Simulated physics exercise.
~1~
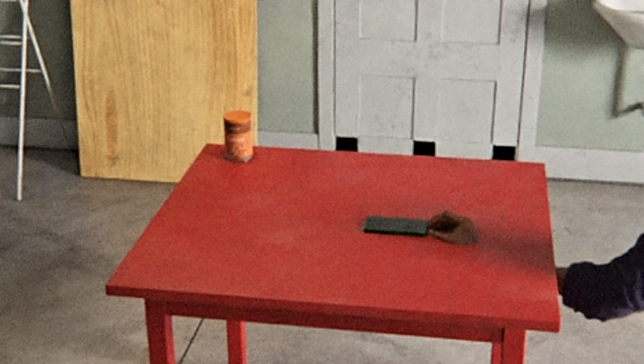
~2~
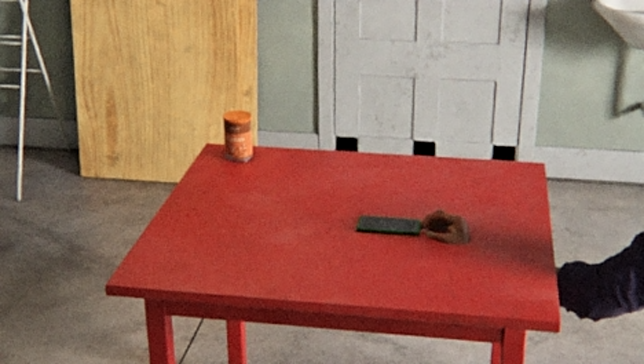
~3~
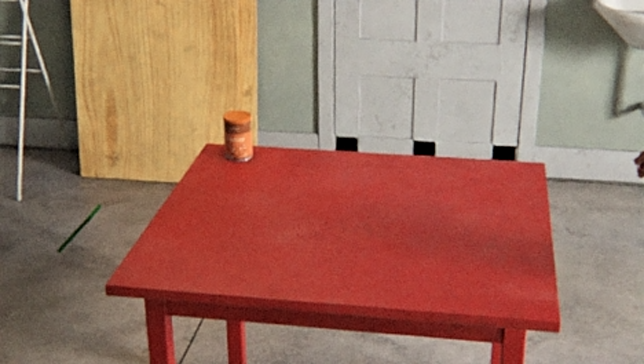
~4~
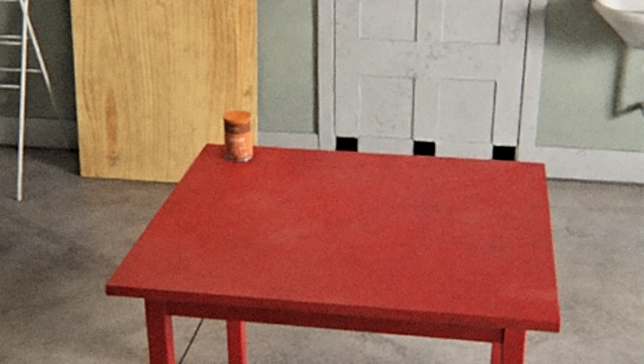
On a red table, a hand slides a green phone left until it flies off.
